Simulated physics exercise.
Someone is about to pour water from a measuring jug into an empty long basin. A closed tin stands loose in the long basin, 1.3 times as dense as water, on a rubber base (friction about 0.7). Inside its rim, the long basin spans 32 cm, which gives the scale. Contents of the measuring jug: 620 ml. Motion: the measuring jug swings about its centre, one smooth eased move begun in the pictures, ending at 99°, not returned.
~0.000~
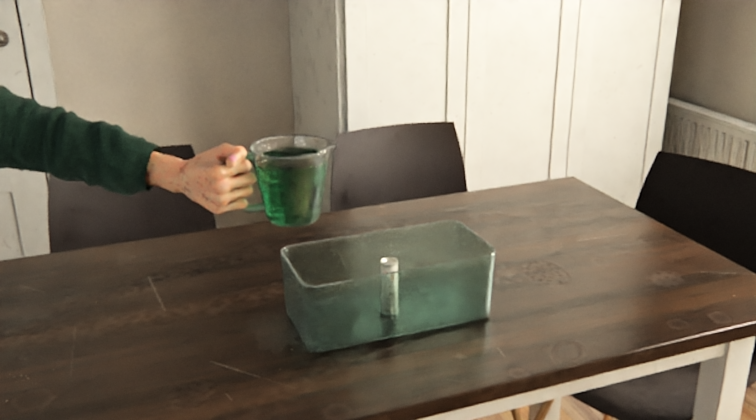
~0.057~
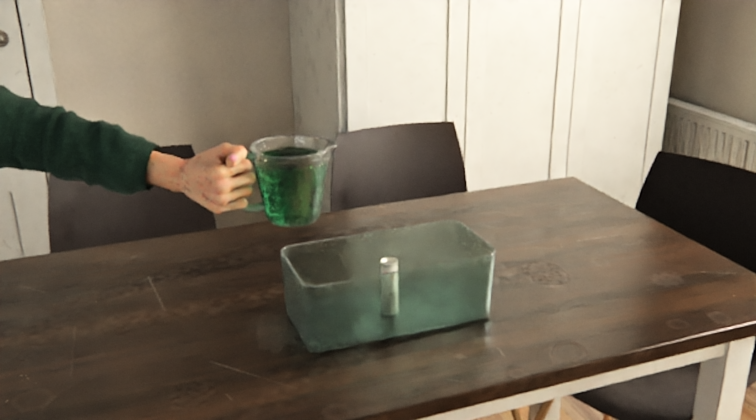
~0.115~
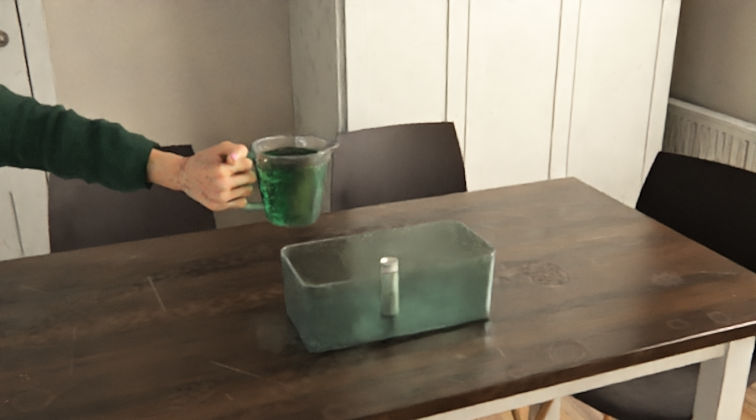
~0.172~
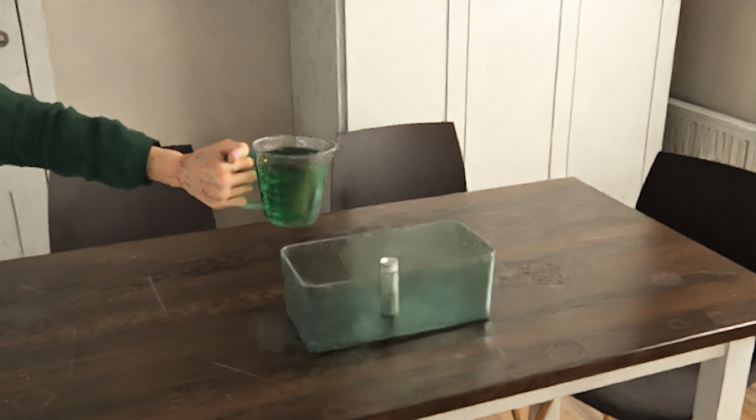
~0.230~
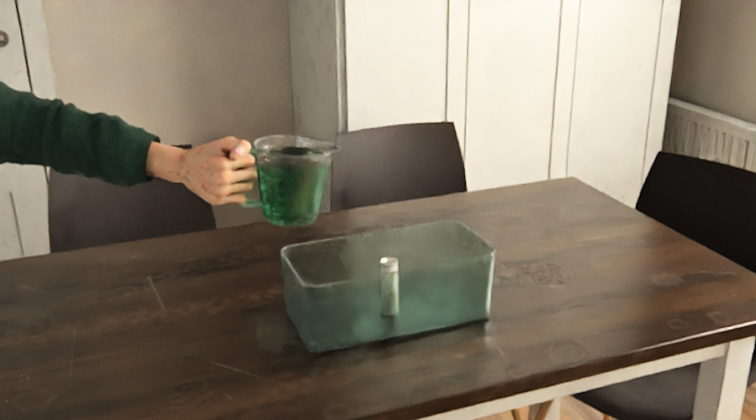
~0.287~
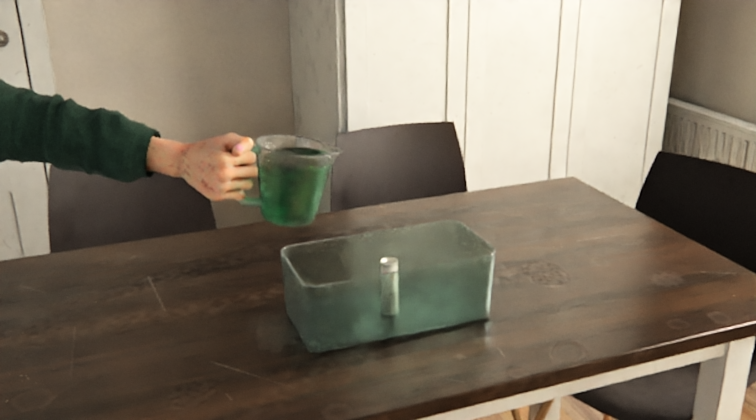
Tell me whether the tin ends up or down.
It is upset.
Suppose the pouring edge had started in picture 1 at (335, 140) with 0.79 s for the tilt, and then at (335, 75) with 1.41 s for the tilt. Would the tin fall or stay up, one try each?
The tin overturns the first time and stays vertical the second time.
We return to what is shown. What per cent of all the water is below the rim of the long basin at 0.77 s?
Around 7 percent.
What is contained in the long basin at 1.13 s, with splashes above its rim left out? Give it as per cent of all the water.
I'd put it at roughly 60 per cent.
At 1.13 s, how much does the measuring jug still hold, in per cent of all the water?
About 24 per cent.
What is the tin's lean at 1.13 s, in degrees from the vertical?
It tilts roughly 0° from upright.
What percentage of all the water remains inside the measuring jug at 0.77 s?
I reckon about 78 in a hundred is still held.
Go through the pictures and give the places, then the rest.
In the first picture, it leans 0°; its right rim is at (337, 142); the water meets the walls at (255, 160) and (325, 152); the long basin's rim runs from (291, 268) to (477, 236); the tin's top is at (389, 264).
In the second picture, it leans 0°; its right rim is at (337, 142); the water meets the walls at (255, 160) and (325, 152).
In the third picture, it leans 2°; its right rim is at (338, 143); the water meets the walls at (256, 160) and (325, 153).
In the fourth picture, it leans 4°; its right rim is at (339, 145); the water meets the walls at (257, 160) and (326, 153).
In the fifth picture, it leans 6°; its right rim is at (340, 147); the water meets the walls at (258, 160) and (328, 153).
In the sixth picture, it leans 10°; its right rim is at (342, 150); the water meets the walls at (259, 160) and (331, 153).
After 0.77 s the tilt is 57° and 77 per cent is still to pour; the tin stands where it began.
After 1.13 s the tilt is 90° and 24 per cent is still to pour; the tin stands where it began.
After 1.50 s the tilt is 99° and 1 per cent is still to pour; the tin lies on its side.
After 1.91 s the tilt is 99° and 0 per cent is still to pour; the tin lies on its side.
In the end the tin lies on its side.
